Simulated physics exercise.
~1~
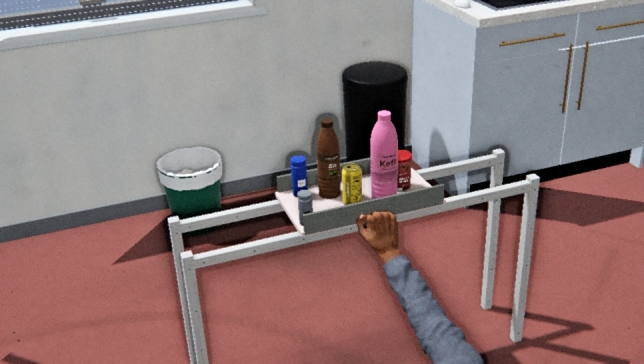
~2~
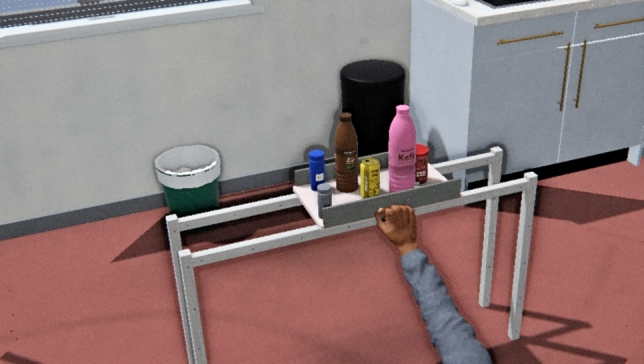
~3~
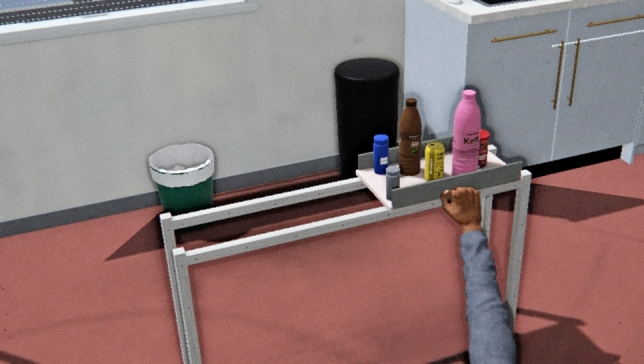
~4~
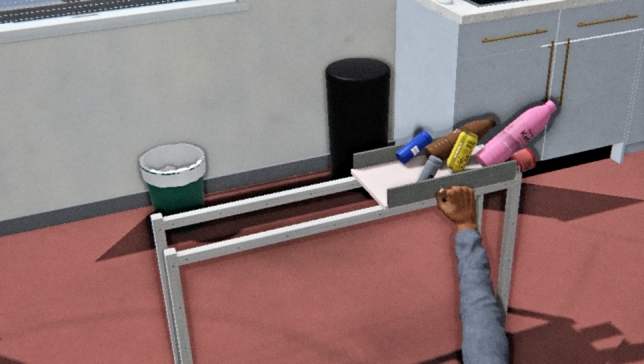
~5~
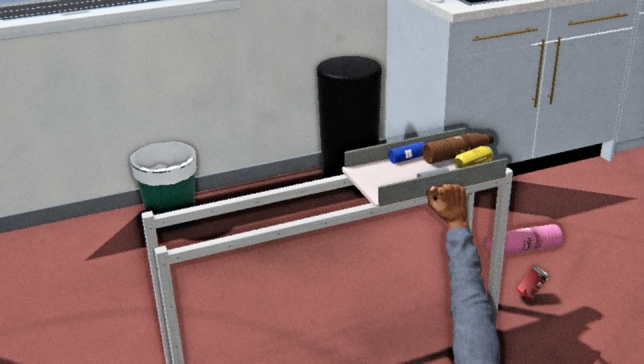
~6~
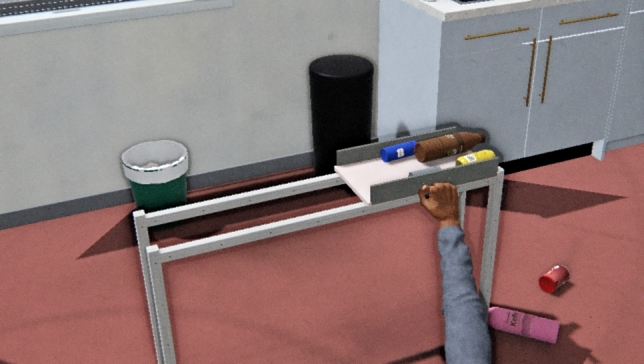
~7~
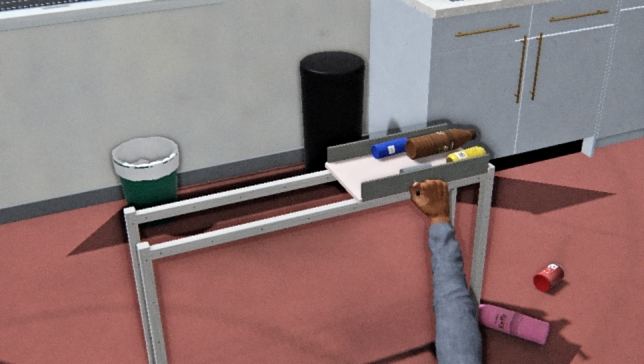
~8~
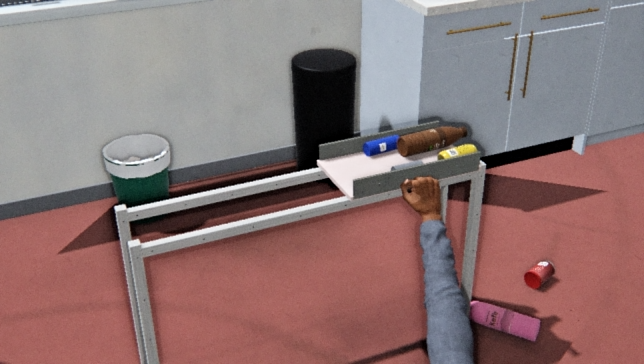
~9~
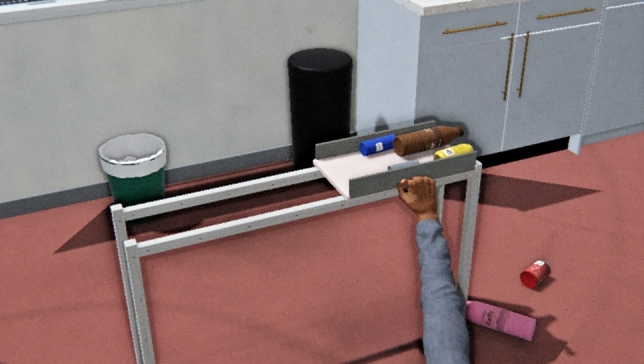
We see a hand push a tray of upright bottles, cans and shakers rightward along a white frame until the items topple at its end; the pink bottle and red tin drop to the floor, while the others lie on their sides in the tray.
